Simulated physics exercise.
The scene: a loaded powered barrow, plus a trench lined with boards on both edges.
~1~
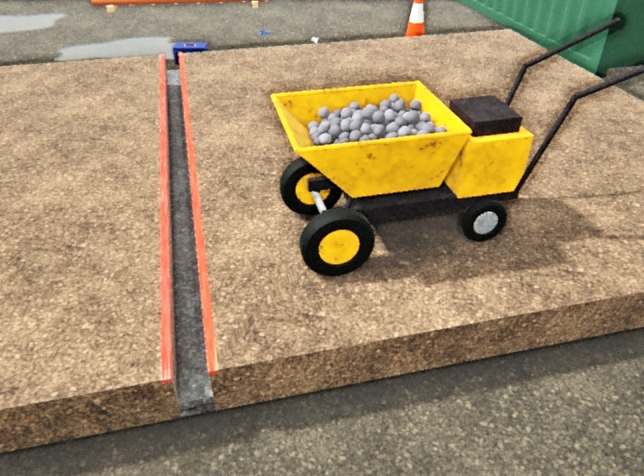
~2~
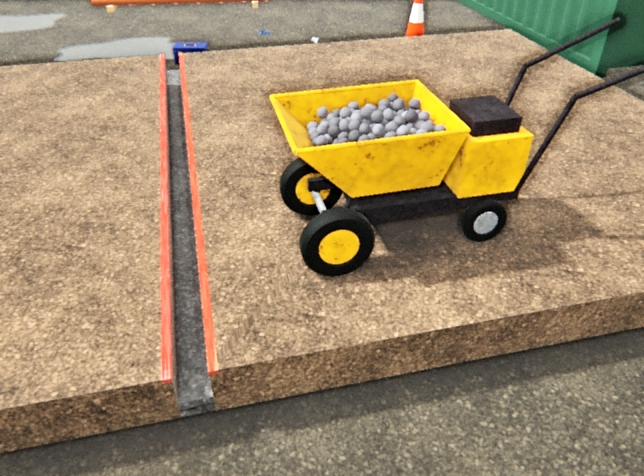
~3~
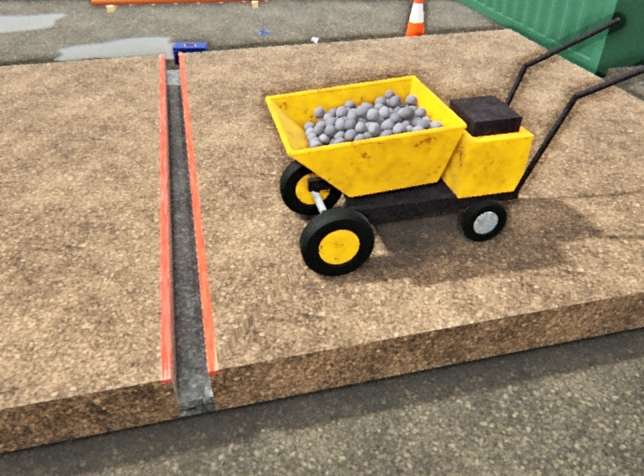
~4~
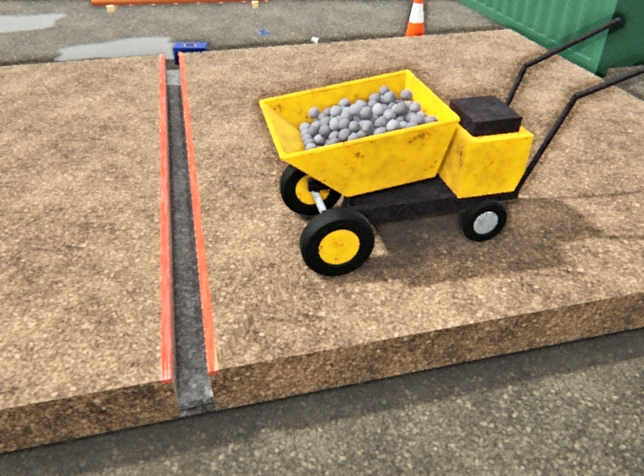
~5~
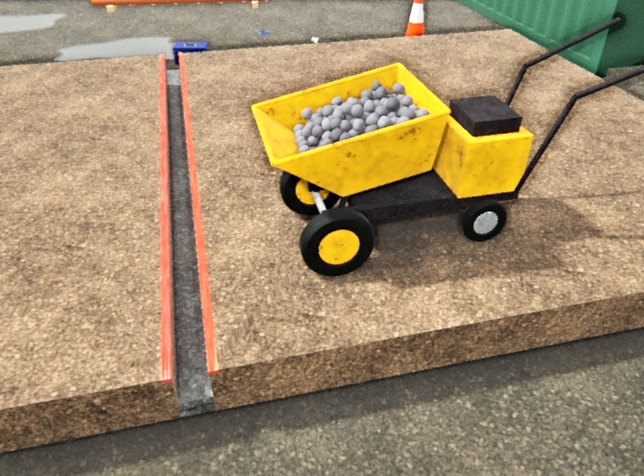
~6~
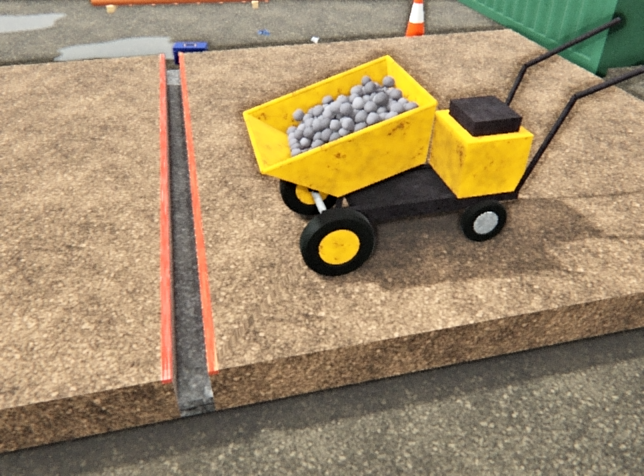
In this clip, a yellow powered barrow loaded with round grey cobbles stands to the right of a narrow board-edged trench, and its skip, level at first, gradually tilts forward toward the left while the wheels stay still.
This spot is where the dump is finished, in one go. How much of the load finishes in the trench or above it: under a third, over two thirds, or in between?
In between, a third to two thirds.
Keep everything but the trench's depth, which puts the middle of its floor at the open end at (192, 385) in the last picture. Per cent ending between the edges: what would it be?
Roughly 30 in a hundred.
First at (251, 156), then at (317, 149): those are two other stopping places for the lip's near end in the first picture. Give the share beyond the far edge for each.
70 % and 10 %, in that order.
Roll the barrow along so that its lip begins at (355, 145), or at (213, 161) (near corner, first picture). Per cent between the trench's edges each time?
30 and 0 percent, in that order.
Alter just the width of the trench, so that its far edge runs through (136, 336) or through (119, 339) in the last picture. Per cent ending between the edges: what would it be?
About 70 %, then 80 %.
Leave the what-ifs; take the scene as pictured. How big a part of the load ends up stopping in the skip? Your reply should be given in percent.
20 per cent or so.
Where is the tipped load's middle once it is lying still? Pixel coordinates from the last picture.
Around (180, 255).
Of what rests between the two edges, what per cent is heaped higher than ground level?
Estimate: Around 35 %.
Just after the last frame, skip tipped steeply; every one in the skip.
A moment on, skip tipped right over; the larger part in the skip; about a tenth short of the trench; about a tenth in or heaped over the trench; just a few beyond it; just a few falling.
Further on, skip tipped right over; roughly a quarter in the skip; about a tenth short of the trench; roughly half in or heaped over the trench; roughly a quarter beyond it.
When it is over, skip tipped right over; roughly a quarter in the skip; about a tenth short of the trench; roughly half in or heaped over the trench; roughly a quarter beyond it.
